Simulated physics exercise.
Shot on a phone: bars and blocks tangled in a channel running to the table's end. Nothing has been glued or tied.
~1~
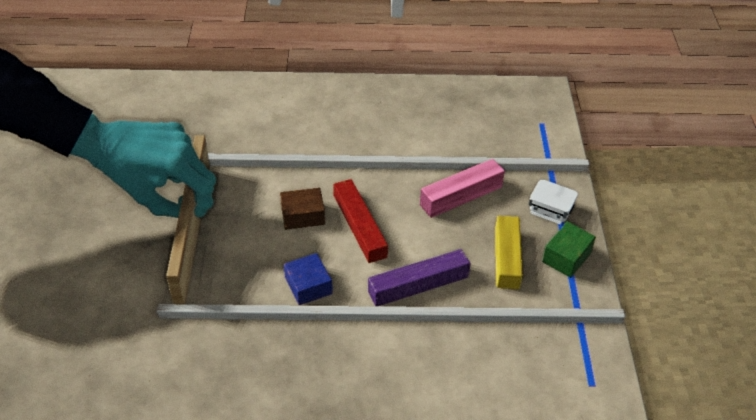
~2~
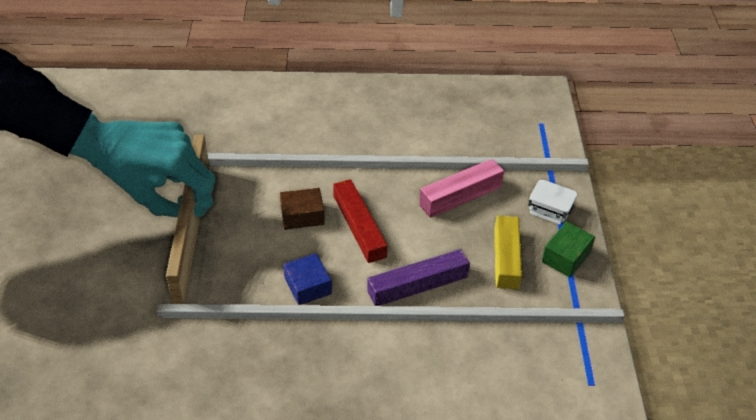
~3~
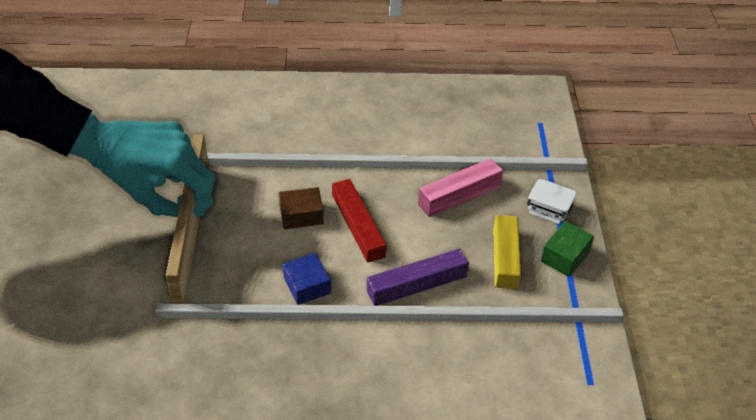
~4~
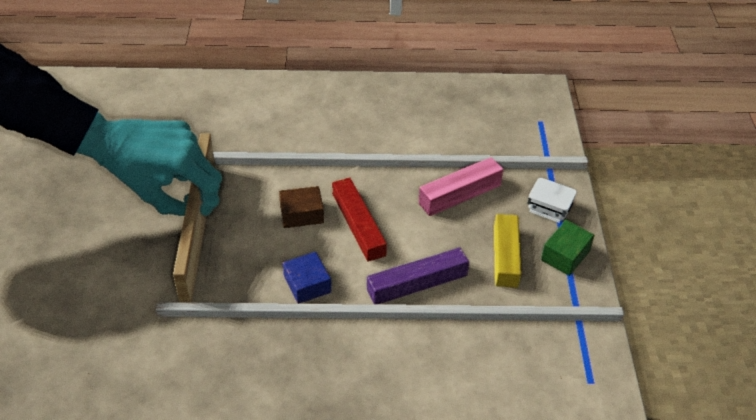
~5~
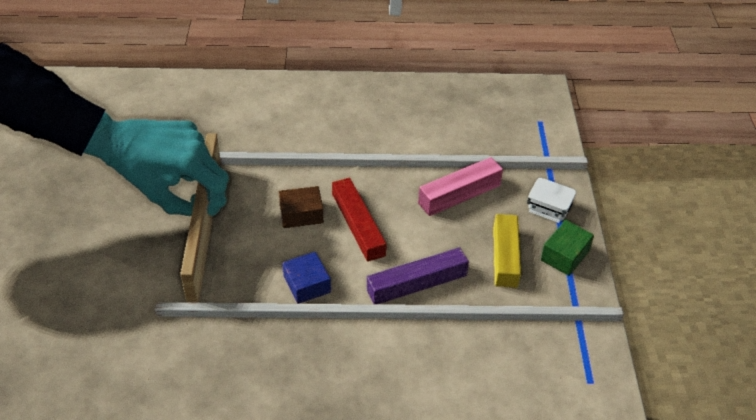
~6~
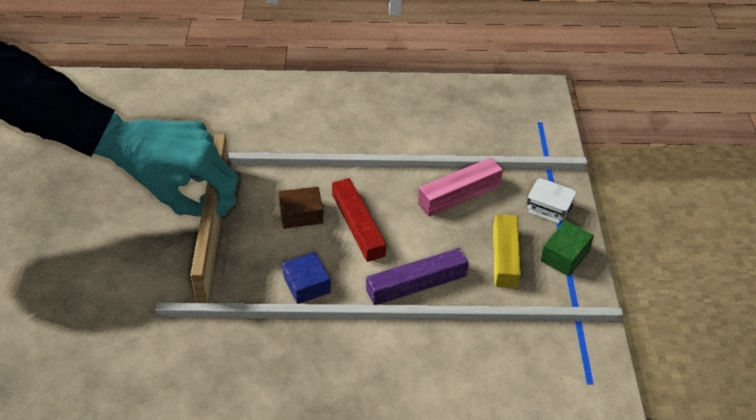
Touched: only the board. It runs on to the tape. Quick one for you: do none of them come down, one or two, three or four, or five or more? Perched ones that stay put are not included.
Five or more of them come down.
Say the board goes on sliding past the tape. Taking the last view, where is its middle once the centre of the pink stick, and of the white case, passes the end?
First it's close to (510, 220), next close to (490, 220).
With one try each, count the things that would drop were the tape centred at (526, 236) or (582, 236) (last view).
The first try gives 4, the second gives 6.
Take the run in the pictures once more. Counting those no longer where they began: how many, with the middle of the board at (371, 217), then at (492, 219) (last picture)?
The counts are 6 and 8.
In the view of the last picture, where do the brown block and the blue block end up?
Roughly (580, 214), and the other roughly (592, 288).
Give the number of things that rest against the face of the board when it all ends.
Number in contact with it: 2.
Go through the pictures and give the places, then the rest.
Green block (569, 249); white case (552, 203); yellow stick (508, 252); board (190, 217); tape (564, 238), in the first frame.
White case (552, 203); board (190, 216), in the second frame.
Yellow stick (507, 251); red bar (358, 219), in the third frame.
Green block (568, 248); blue block (307, 277), in the fourth frame.
White case (551, 201); pink stick (461, 186), in the fifth frame.
Green block (567, 248); white case (550, 201); yellow stick (506, 250); board (212, 215); tape (562, 236), in the sixth frame.
Soon after, none off yet; green block at rest near (567, 248); white case at rest near (550, 201); yellow stick at rest near (506, 250).
Then, none off yet; green block moved about its own width near (603, 230); white case moved a little near (564, 207); yellow stick moved about its own width near (561, 234).
At rest, the number that fall off is five or more; fallen, red bar, purple bar, pink stick, yellow stick, white case and green block.
